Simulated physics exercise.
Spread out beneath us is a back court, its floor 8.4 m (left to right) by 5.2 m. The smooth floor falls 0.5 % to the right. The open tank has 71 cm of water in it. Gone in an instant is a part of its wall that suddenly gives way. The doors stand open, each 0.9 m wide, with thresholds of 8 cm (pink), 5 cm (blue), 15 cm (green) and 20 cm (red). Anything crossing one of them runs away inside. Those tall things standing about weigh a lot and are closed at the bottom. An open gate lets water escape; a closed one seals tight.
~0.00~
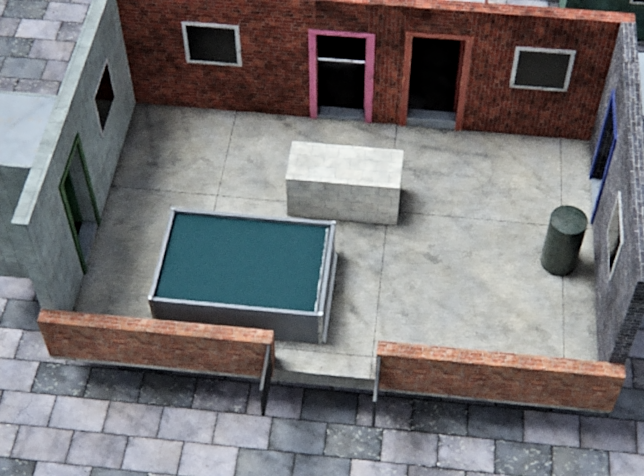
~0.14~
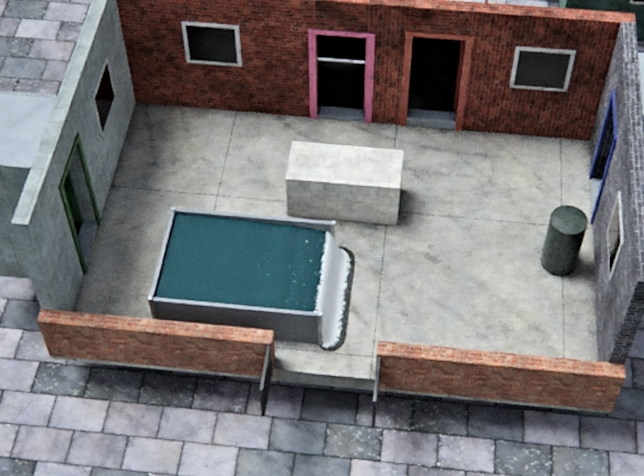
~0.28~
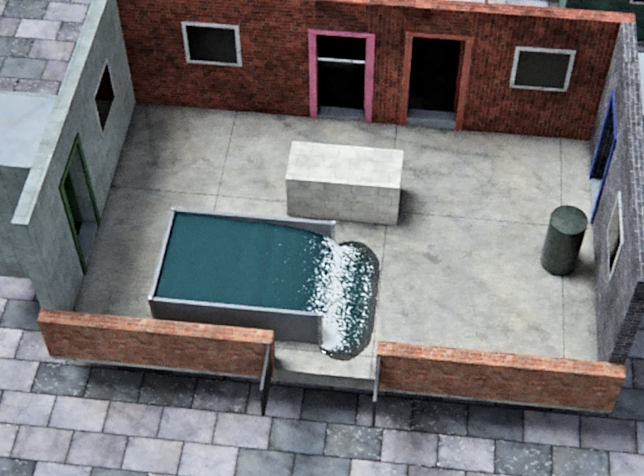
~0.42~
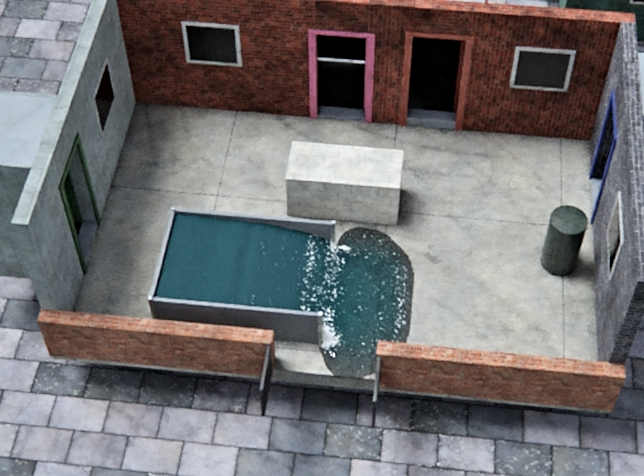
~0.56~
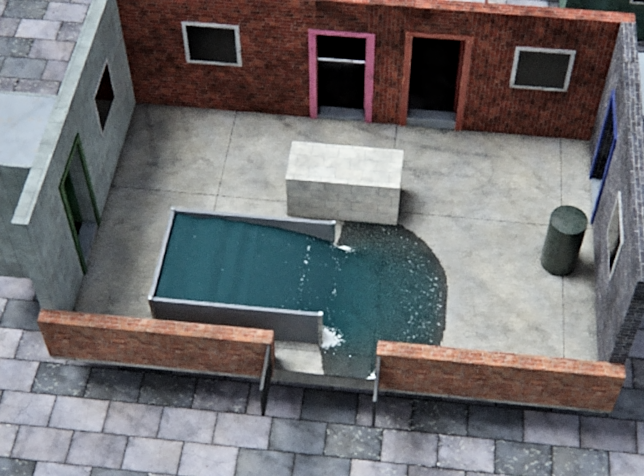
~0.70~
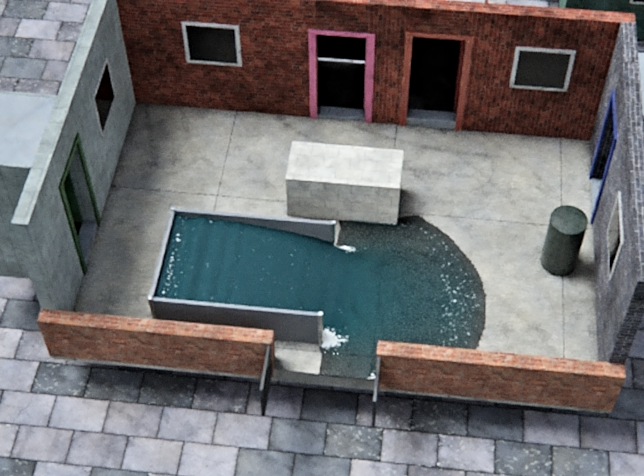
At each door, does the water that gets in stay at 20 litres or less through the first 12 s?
Taking them in turn: At the pink door, yes; at the blue door, no; at the green door, yes; at the red door, yes.
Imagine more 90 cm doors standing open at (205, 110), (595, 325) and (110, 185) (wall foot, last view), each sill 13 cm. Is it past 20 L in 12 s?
Well, the first is on the low side, the second is on the high side, and the third is on the low side.
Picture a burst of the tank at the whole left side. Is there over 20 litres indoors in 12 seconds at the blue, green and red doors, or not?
Then it goes blue too high, green too high, red fine.
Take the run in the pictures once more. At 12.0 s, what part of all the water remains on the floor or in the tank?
Roughly 84 in a hundred.
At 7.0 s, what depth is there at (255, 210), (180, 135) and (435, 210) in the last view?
Depths in turn: Roughly 1, 5 and 9 centimetres.
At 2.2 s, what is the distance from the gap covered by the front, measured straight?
Roughly 5.2 metres out.
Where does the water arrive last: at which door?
Green.
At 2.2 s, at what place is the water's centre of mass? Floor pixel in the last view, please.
Around (378, 298).
After 1.4 s water covers 35 % of the floor and is deepest (32 cm) near (328, 323); pink door not reached, blue door not reached, green door not reached, red door not reached.
After 2.2 s water covers 45 % of the floor and is deepest (47 cm) near (588, 377); pink door not reached, blue door 14 cm at the sill, 4 L in, green door not reached, red door not reached.
After 3.5 s water covers 45 % of the floor and is deepest (39 cm) near (581, 148); pink door not reached, blue door 18 cm at the sill, 101 L in, green door not reached, red door not reached.
After 7.0 s water covers 75 % of the floor and is deepest (18 cm) near (442, 150); pink door 9 cm at the sill, 0 L in, blue door 11 cm at the sill, 214 L in, green door not reached, red door 16 cm at the sill, 0 L in.
After 12.0 s water covers 95 % of the floor and is deepest (14 cm) near (72, 316); pink door 4 cm at the sill, 1 L in, blue door 8 cm at the sill, 258 L in, green door 6 cm at the sill, 0 L in, red door 8 cm at the sill, 0 L in.
